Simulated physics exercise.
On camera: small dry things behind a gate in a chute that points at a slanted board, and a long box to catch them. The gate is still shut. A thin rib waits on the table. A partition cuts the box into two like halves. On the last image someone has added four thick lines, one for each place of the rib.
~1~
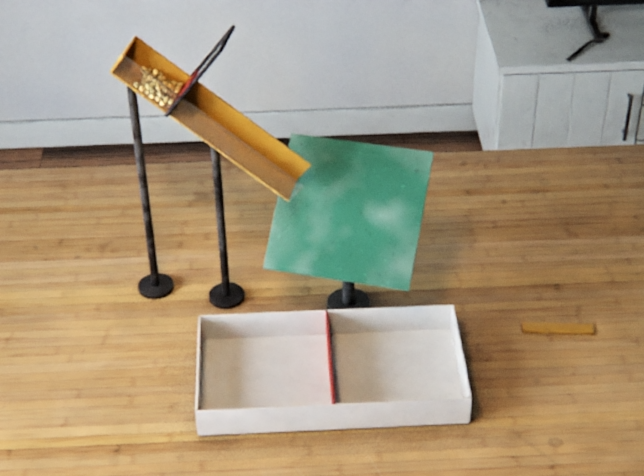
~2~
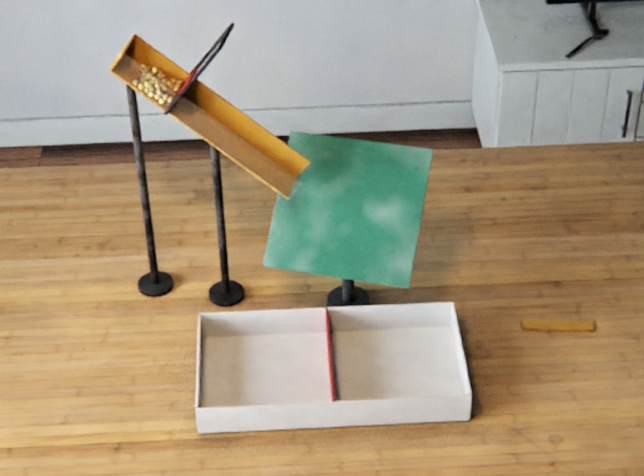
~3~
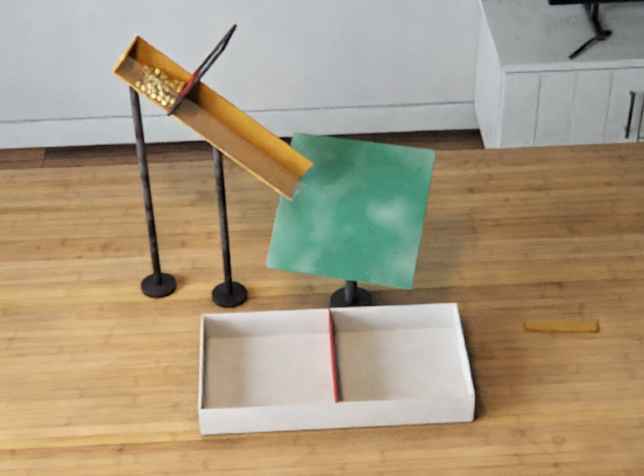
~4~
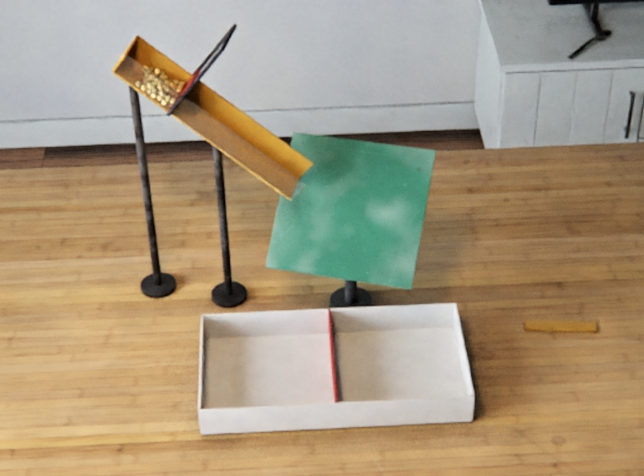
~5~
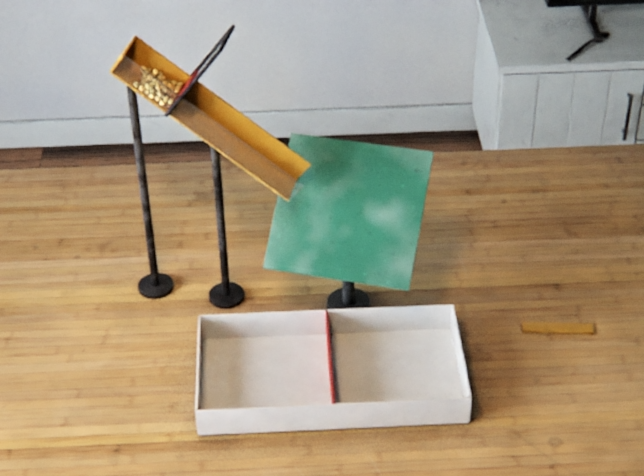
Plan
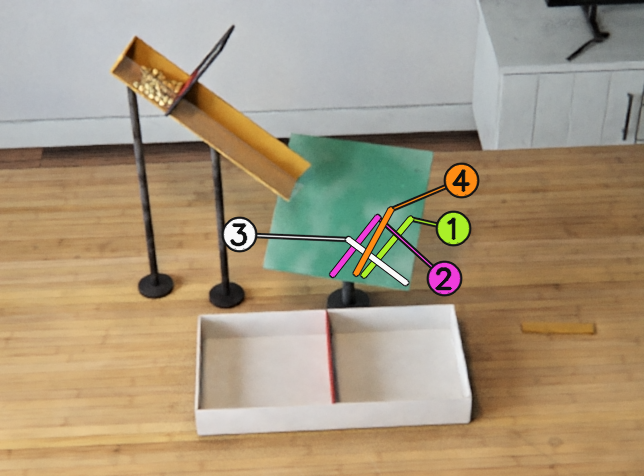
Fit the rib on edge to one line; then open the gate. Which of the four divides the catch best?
Use line 4.
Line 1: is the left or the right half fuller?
More lands on the right.
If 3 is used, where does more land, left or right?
The right half.
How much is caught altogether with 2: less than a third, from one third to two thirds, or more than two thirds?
It is more than two thirds.
On the marked copy, line 1 from (410, 218) to (363, 275); line 2 from (377, 217) to (332, 274); line 3 from (348, 239) to (405, 282); line 4 from (390, 209) to (356, 273).
For line 1, of what is caught, roughly a quarter in the left half, the larger part in the right.
For line 2, of what is caught, almost all in the left half, about a tenth in the right.
For line 3, of what is caught, about a tenth in the left half, the larger part in the right.
For line 4, of what is caught, roughly half in the left half, roughly half in the right.
